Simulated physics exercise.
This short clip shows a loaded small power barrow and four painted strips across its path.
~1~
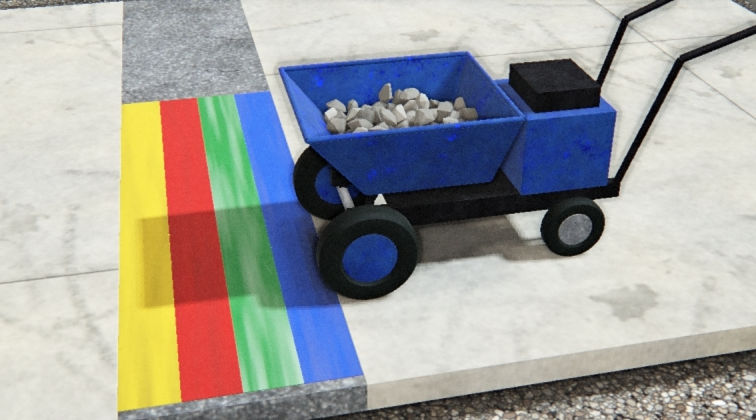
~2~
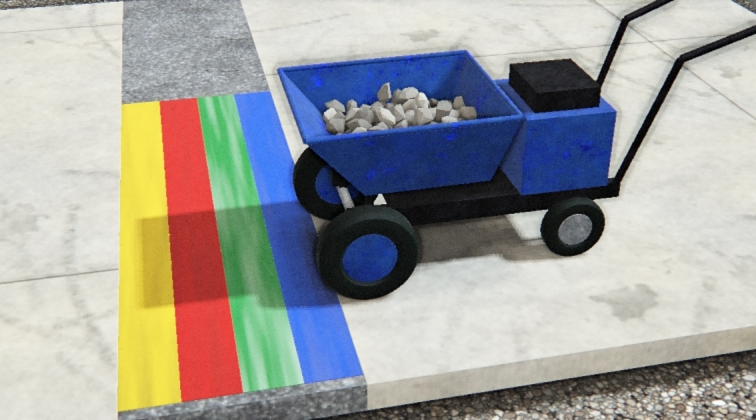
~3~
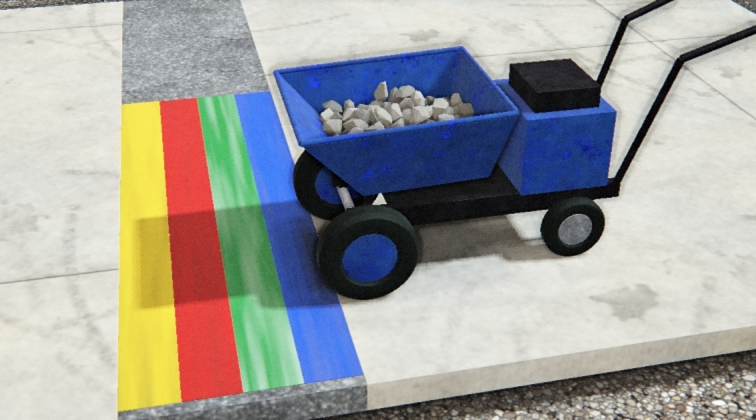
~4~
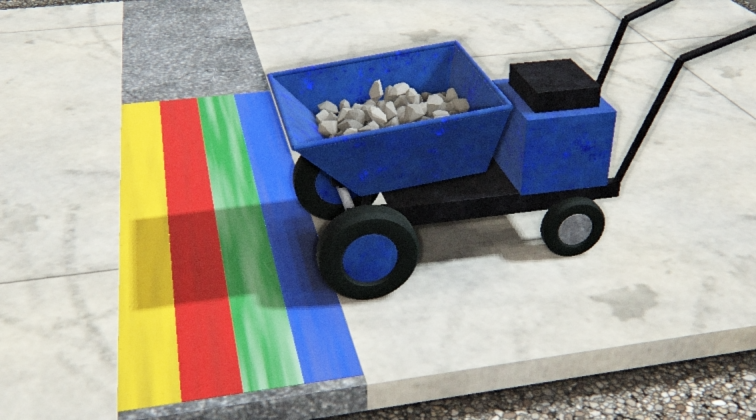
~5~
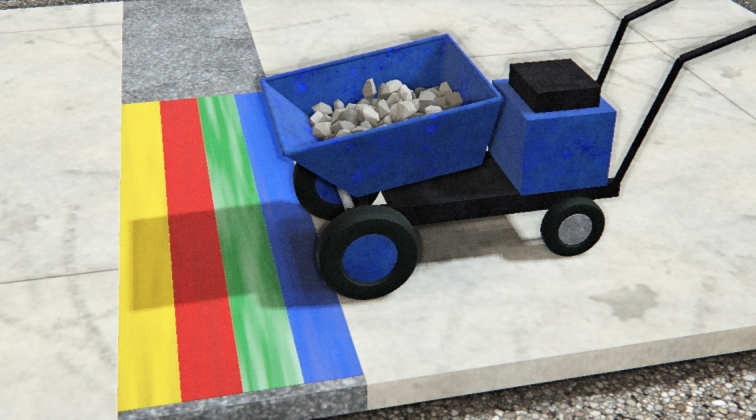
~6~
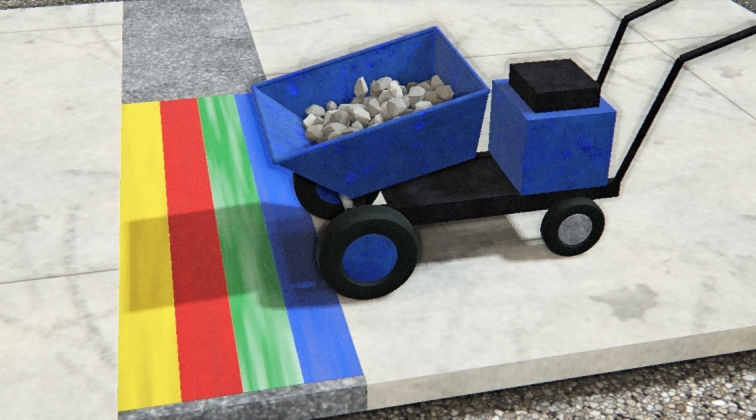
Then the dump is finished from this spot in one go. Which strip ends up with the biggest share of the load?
The red strip.
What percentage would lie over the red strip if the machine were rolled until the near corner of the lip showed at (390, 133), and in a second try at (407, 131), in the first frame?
You'd get around 20 in a hundred, then 10 in a hundred.
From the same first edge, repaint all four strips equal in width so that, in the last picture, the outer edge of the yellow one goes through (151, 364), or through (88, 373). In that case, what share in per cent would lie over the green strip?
Shares: About 0 per cent; about 10 per cent.
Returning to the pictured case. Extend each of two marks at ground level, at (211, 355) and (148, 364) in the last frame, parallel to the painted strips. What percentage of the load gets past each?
Close to 60 per cent, then close to 20 per cent.
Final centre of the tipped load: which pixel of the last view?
I'd say the middle ends up at about (176, 270).
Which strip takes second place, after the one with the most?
That would be the yellow one.
Soon after the last picture, skip tipped steeply; all in the skip.
A little later, skip tipped steeply; nearly all in the skip; a small part over the red strip.
Later still, skip tipped right over; about a third in the skip; a stray few over the green strip; about a quarter over the red strip; about a quarter over the yellow strip; a small part off the paint.
By the end, skip tipped right over; about a quarter in the skip; none over the blue strip; a stray few over the green strip; about a third over the red strip; about a quarter over the yellow strip; a small part off the paint.
